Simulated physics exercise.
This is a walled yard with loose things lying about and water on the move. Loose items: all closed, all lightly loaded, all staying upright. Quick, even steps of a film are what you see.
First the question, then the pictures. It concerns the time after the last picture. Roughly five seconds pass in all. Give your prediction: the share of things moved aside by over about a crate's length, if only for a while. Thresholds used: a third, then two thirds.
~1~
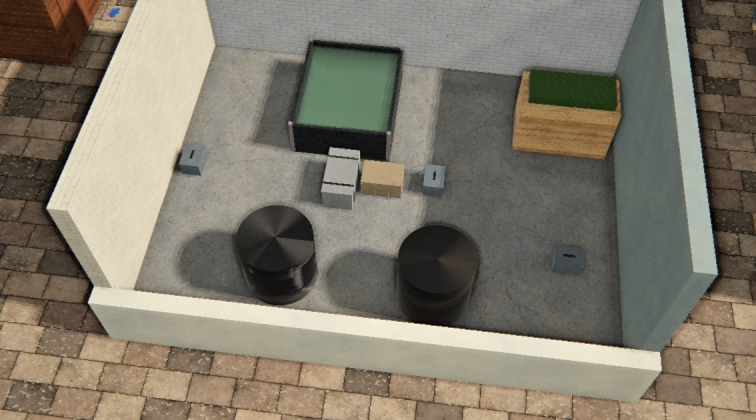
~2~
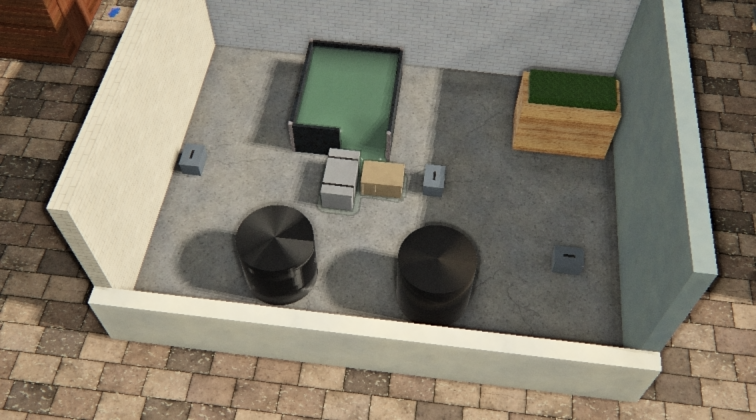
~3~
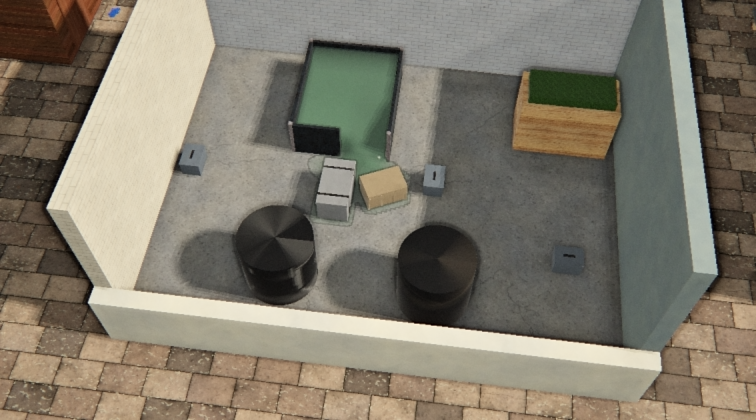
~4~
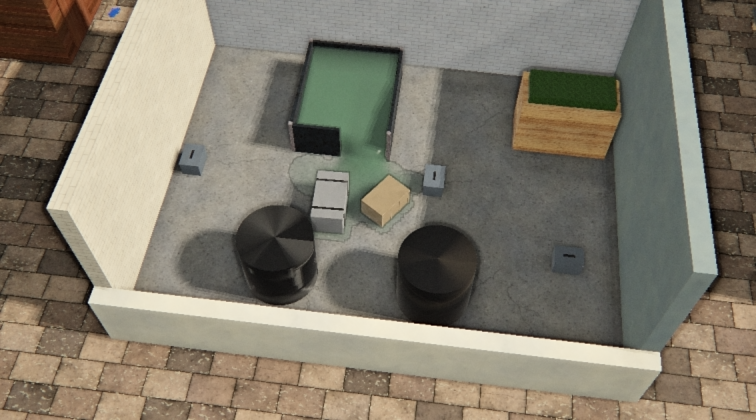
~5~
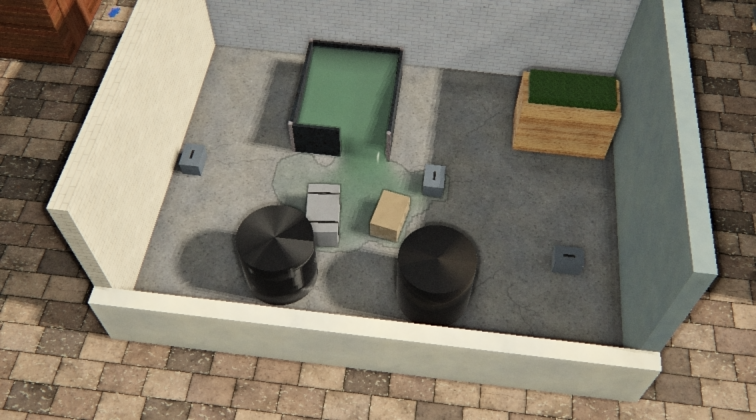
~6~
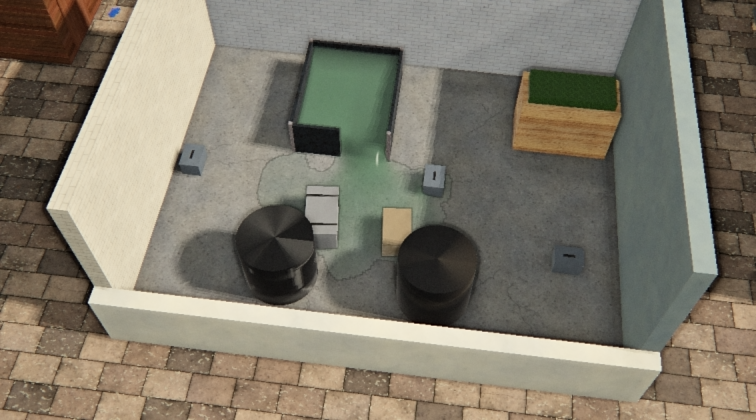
Midway band.
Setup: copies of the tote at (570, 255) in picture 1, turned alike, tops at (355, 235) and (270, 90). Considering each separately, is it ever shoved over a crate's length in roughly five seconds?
Going one by one, I'd say gets shoved clear for the first and not displaced that far for the second.
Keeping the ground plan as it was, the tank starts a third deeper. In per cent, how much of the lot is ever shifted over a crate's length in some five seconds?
Around 40 in a hundred.
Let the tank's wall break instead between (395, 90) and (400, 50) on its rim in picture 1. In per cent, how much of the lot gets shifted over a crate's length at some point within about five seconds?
That should be close to 0 percent.
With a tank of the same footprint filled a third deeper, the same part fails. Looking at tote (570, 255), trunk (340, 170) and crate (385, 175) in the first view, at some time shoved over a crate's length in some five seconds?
In sequence: Fell short, went the distance and went the distance.
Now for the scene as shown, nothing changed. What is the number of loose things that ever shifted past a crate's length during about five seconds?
By my reckoning the answer is 2.
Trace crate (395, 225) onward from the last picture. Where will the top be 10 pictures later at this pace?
It should end up around (344, 298).
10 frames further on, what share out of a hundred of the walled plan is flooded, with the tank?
45 per cent or so.
A moment on, 2 of 5 are well off their spots; 1 afloat.
Next, 2 of 5 are well off their spots; 2 afloat.
Later, 2 of 5 are well off their spots; 2 afloat.
In the end, 2 of 5 are well off their spots, and 2 have been at some point; 1 afloat.
